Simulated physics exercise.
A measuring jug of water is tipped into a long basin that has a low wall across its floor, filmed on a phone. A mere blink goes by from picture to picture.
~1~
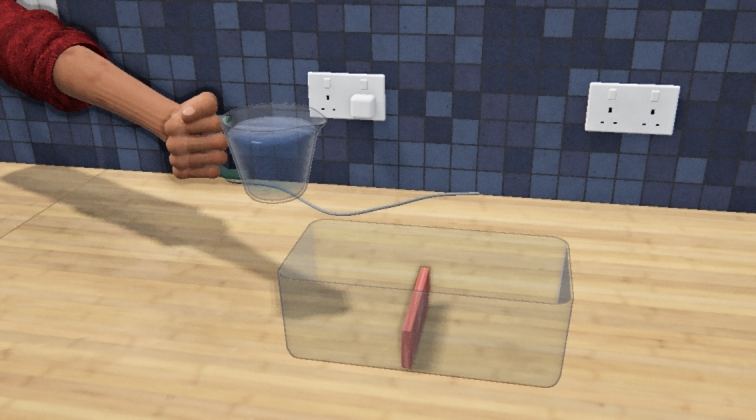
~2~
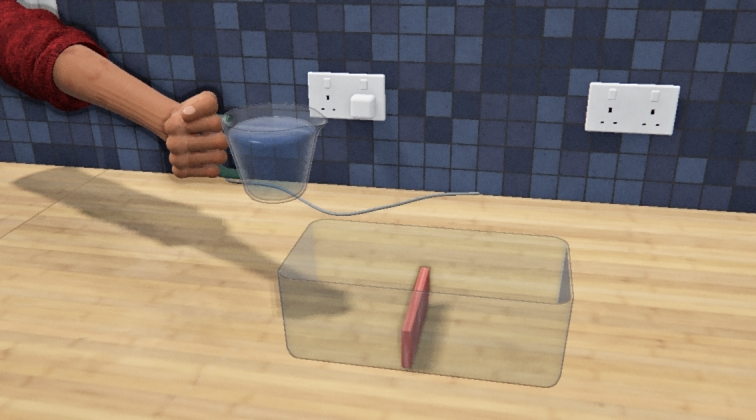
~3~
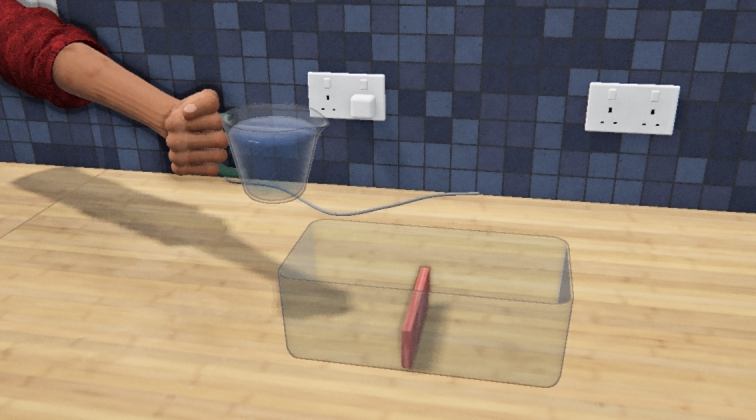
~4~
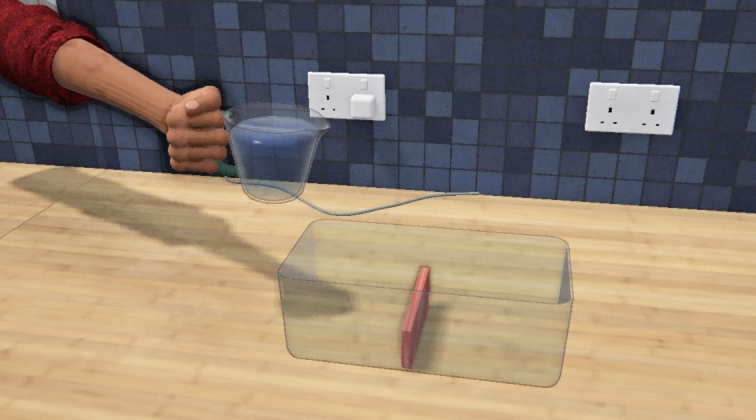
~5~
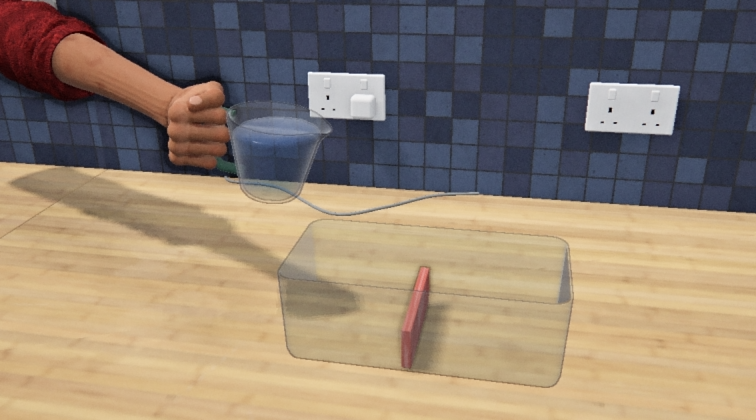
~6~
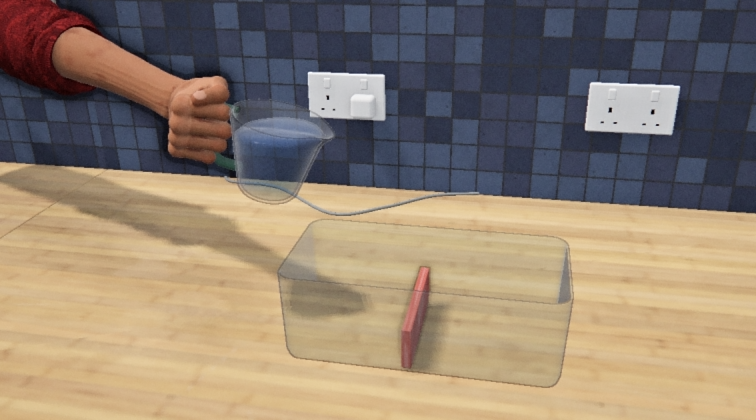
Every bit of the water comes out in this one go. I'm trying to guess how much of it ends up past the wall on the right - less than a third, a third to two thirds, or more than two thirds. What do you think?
After it calms, what's right of the wall is a small share, below one third.
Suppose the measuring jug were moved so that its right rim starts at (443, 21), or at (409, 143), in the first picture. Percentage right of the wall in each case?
Roughly 90 percent on the first try and 85 percent on the second.
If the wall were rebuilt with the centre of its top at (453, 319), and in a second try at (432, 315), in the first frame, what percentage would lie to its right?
In turn 15 and 10 in a hundred.
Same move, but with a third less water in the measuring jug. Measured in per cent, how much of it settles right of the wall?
Best guess: Around 5 %.
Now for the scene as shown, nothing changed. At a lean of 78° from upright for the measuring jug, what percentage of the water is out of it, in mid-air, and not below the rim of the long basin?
25 %.
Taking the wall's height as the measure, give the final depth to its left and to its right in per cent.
Near 40 in a hundred to the left, 0 to the right.
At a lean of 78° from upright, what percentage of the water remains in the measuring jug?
Around 55 in a hundred has not poured out yet.
A moment on, the measuring jug is tipped on its side and 55 per cent is still to pour, 19 is left of the wall and 0 right of it.
Next, the measuring jug is tipped right over and 3 per cent is still to pour, 89 is left of the wall and 2 right of it.
Then the measuring jug is tipped right over and 0 per cent is still to pour, 95 is left of the wall and 3 right of it.
Later the measuring jug is tipped right over and 0 per cent is still to pour, 95 is left of the wall and 3 right of it.
In the end 95 per cent lies left of the wall, 3 right of it and 2 outside.
